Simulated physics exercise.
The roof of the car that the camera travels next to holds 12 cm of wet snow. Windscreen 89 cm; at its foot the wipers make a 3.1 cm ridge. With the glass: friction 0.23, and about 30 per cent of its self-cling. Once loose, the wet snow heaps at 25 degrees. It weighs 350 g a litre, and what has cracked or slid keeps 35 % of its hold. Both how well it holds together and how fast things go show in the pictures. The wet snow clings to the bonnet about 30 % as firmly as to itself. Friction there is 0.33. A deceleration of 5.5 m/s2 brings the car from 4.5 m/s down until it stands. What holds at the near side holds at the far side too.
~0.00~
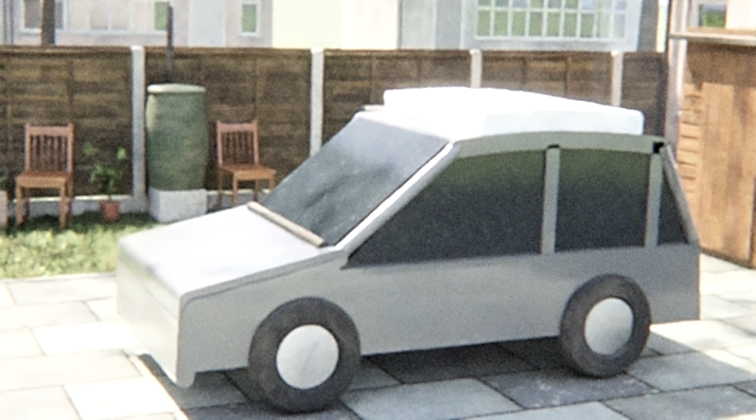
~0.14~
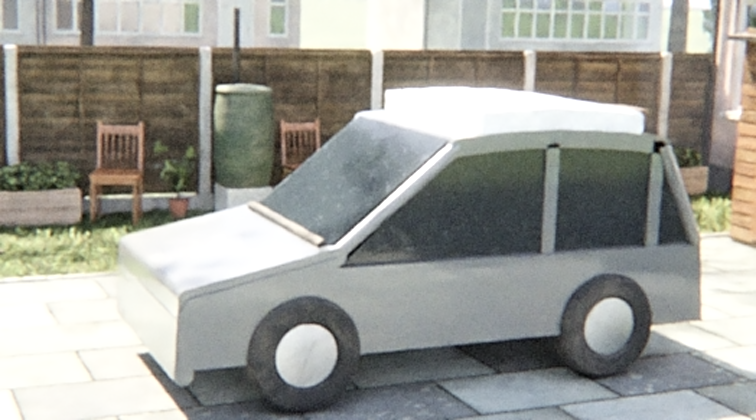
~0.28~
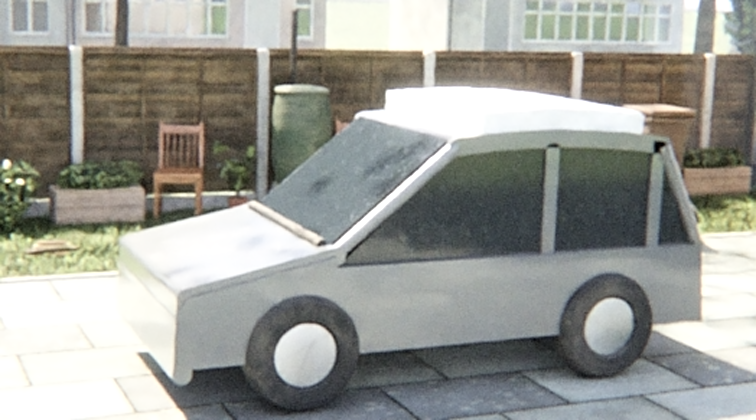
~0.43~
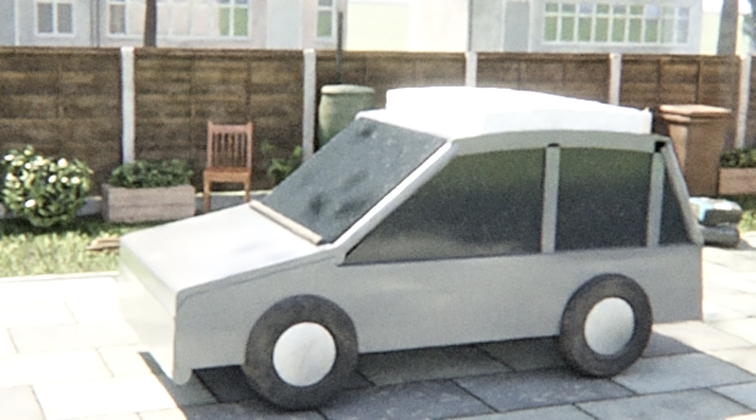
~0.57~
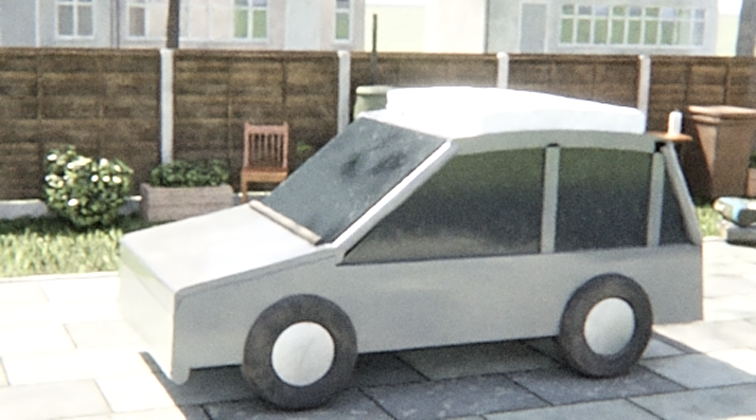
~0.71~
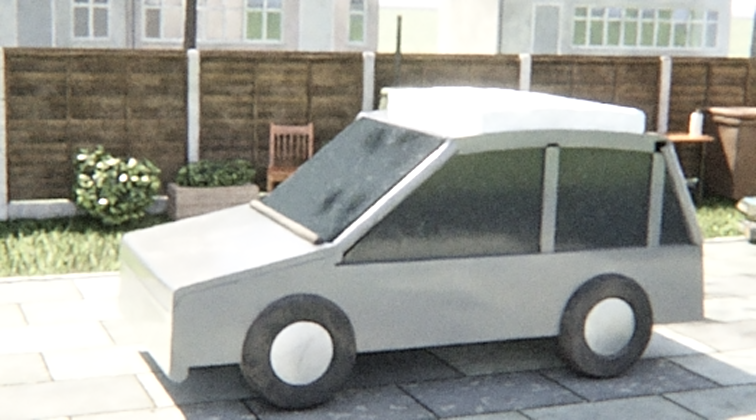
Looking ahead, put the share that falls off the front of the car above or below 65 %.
Result: Smaller than 65 %.
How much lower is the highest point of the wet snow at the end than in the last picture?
By my estimate, near 0 cm.
By 1.06 s, all of the snow is on the roof, none on the glass, none on the bonnet and none has gone off the nose.
By 1.48 s, all of the snow is on the roof, none on the glass, none on the bonnet and none has gone off the nose.
By 1.90 s, all of the snow is on the roof, none on the glass, none on the bonnet and none has gone off the nose.
By 2.32 s, all of the snow is on the roof, none on the glass, none on the bonnet and none has gone off the nose.
By 2.42 s, at the end, all of the snow is on the roof, none on the glass, none on the bonnet and none has gone off the nose.
